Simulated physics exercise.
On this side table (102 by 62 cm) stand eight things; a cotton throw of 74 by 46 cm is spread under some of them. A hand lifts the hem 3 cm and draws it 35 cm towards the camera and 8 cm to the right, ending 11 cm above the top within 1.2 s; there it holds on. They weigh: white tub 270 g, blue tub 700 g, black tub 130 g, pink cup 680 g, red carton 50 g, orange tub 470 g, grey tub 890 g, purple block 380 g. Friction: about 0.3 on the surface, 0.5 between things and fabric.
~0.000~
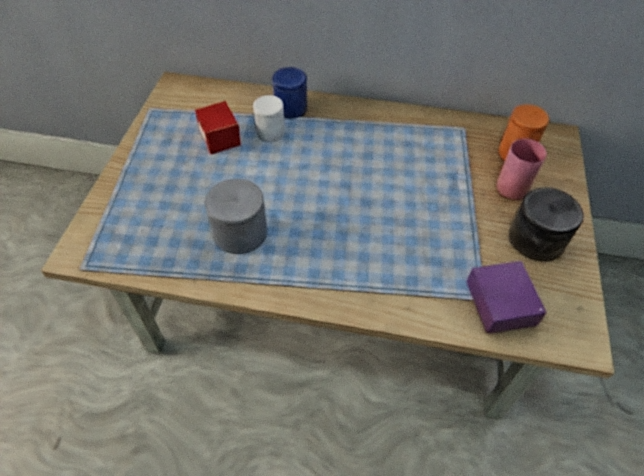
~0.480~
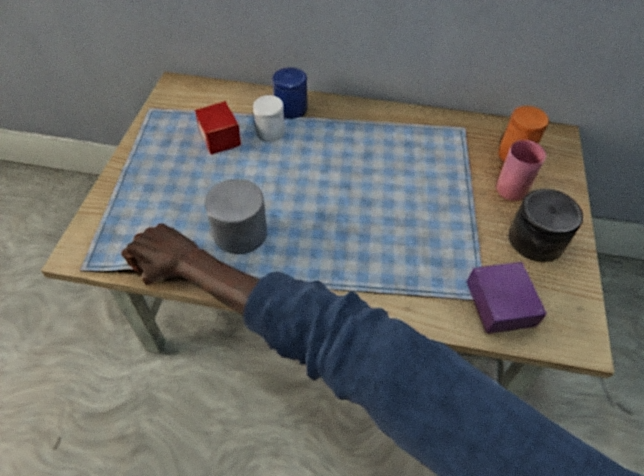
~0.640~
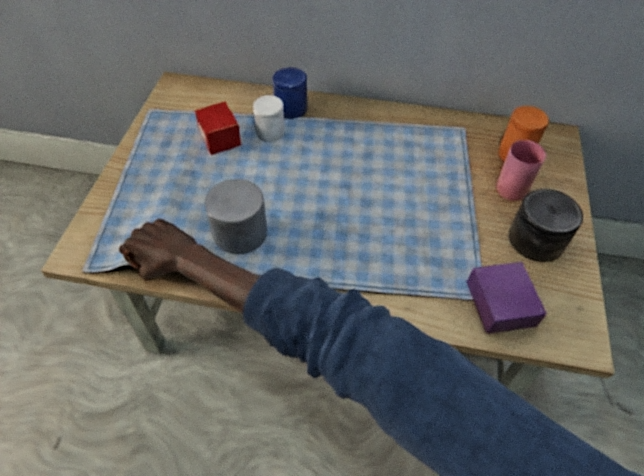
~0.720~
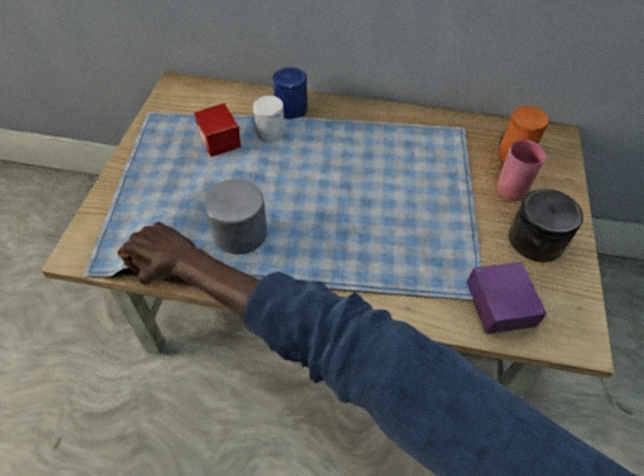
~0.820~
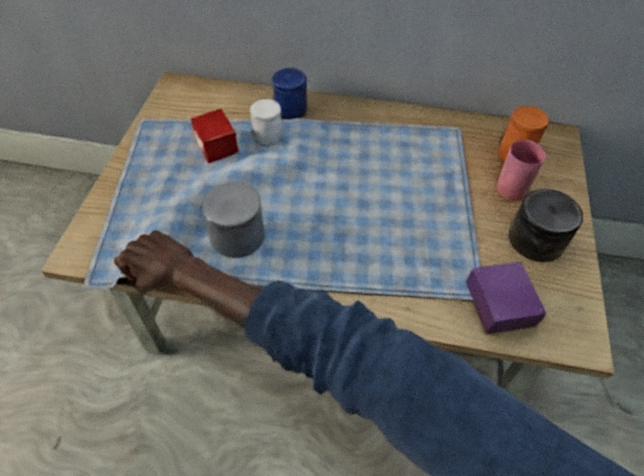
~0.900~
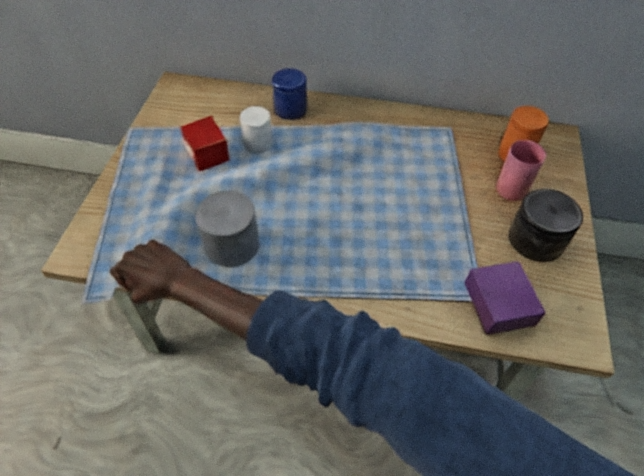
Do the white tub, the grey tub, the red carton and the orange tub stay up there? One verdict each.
Result: White tub drops off, grey tub falls off, red carton goes over the edge, orange tub stays on.
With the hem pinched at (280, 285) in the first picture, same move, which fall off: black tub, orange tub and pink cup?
In that case: Black tub stays on, orange tub stays on, pink cup stays up.
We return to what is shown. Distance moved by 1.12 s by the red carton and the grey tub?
About: Red carton 15 cm, grey tub 15 cm.
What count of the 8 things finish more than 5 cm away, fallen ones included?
I count 3.
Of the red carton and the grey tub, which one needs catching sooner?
The grey one.
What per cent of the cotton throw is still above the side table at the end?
About 0 per cent.
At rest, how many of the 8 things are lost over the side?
3 of them.
After 1.1 s, 85 % of the cotton throw is still over the top; red carton 16 cm off its start, white tub 14 cm off its start, grey tub 13 cm off its start.
After 1.4 s, 65 % of the cotton throw is still over the top; red carton 29 cm off its start, white tub 28 cm off its start, grey tub 24 cm off its start.
After 1.6 s, 10 % of the cotton throw is still over the top; white tub 44 cm off its start at (140, 262), red carton 41 cm off its start at (75, 253), grey tub over the edge.
After 1.8 s, 0 % of the cotton throw is still over the top; white tub over the edge, red carton 54 cm off its start, grey tub over the edge.
After 3.4 s, 0 % of the cotton throw is still over the top; white tub over the edge, red carton over the edge, grey tub over the edge, orange tub 0 cm off its start at (531, 117).
